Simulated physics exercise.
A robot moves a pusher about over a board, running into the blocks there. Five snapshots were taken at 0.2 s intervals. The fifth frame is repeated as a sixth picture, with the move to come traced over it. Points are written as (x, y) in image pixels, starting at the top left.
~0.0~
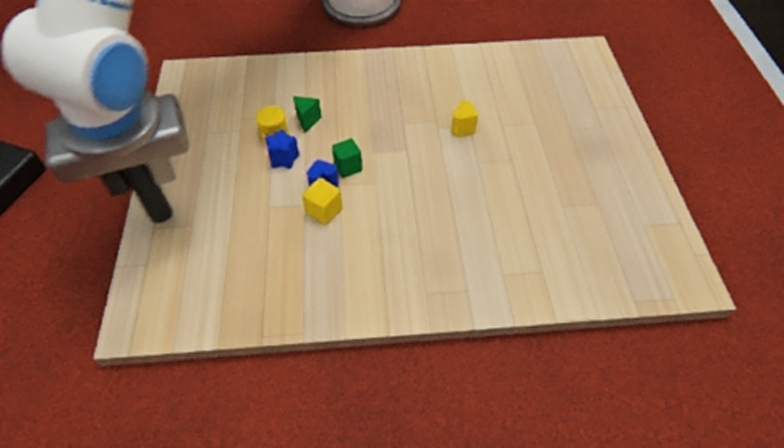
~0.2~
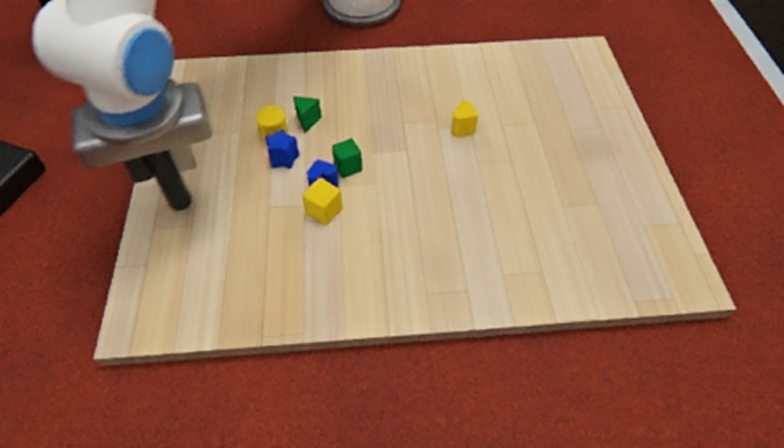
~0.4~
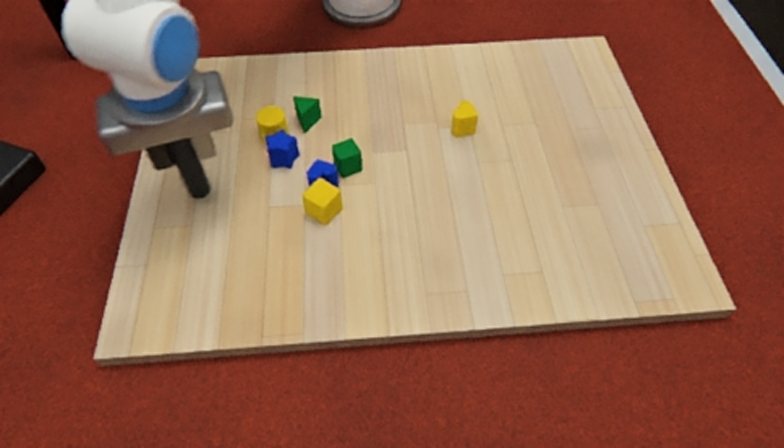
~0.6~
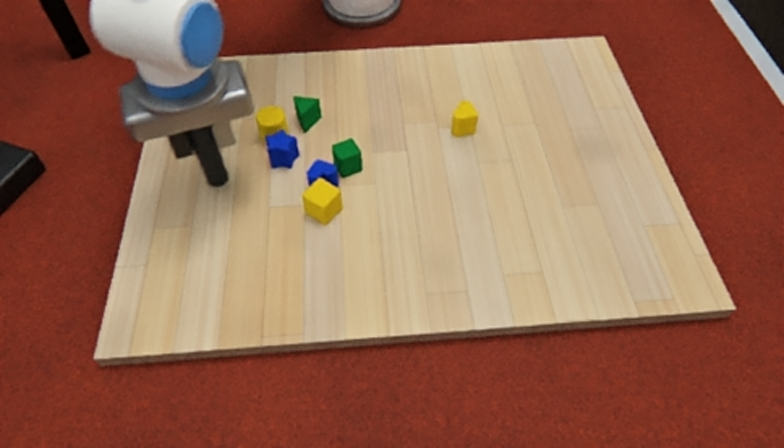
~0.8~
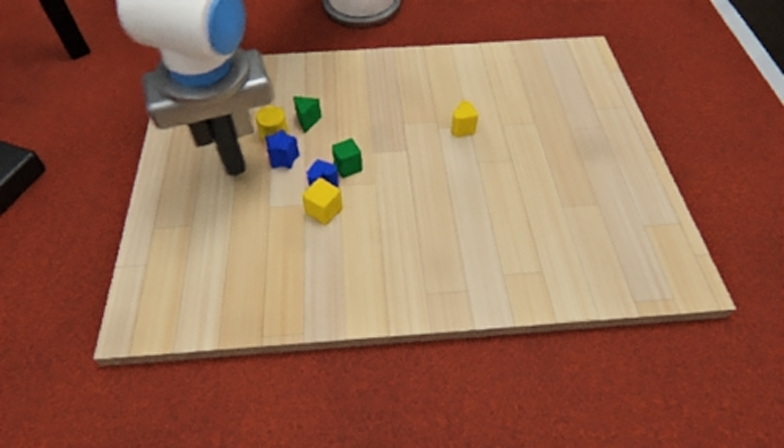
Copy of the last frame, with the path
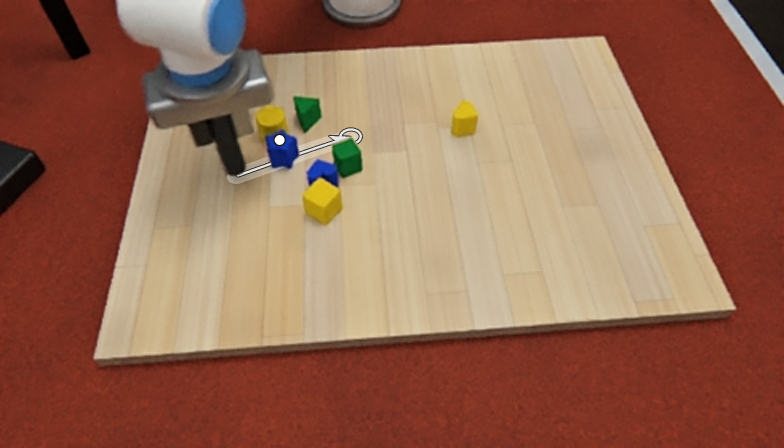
A white and blue robot arm with a dark pusher starts at the left edge of a pale wooden board on a red floor, seen from above at an angle. Yellow, blue and green blocks cluster left of centre, with one yellow block apart to the right. The pusher glides steadily right and slightly up towards the cluster, while the blocks and camera stay still.
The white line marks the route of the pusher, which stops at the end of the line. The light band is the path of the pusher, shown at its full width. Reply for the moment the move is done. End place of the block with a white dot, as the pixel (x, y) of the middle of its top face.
It sits at (368, 110).
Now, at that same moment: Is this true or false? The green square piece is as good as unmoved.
This is true.
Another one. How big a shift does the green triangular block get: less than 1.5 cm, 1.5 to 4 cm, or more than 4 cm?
It goes hardly anywhere, under 1.5 cm.
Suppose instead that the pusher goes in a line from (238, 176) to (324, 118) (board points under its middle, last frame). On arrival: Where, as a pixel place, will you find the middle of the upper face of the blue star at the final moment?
It should be at (298, 134) by then.
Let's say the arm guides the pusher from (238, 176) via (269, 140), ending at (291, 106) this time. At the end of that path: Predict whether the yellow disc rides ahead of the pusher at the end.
Once the path is finished, the yellow disc still sits ahead of the pusher.
Drawn move, straight from (238, 176) to (351, 137); the dot is on the blue star.
What follows on the original path. One third of the way, pusher (275, 154); blue star (293, 136).
Two thirds of the way, pusher (314, 141); blue star (333, 122).
At the end, pusher (350, 129); yellow disc still; blue star (368, 110), turned 15° anticlockwise; green triangular block still; green square piece still.
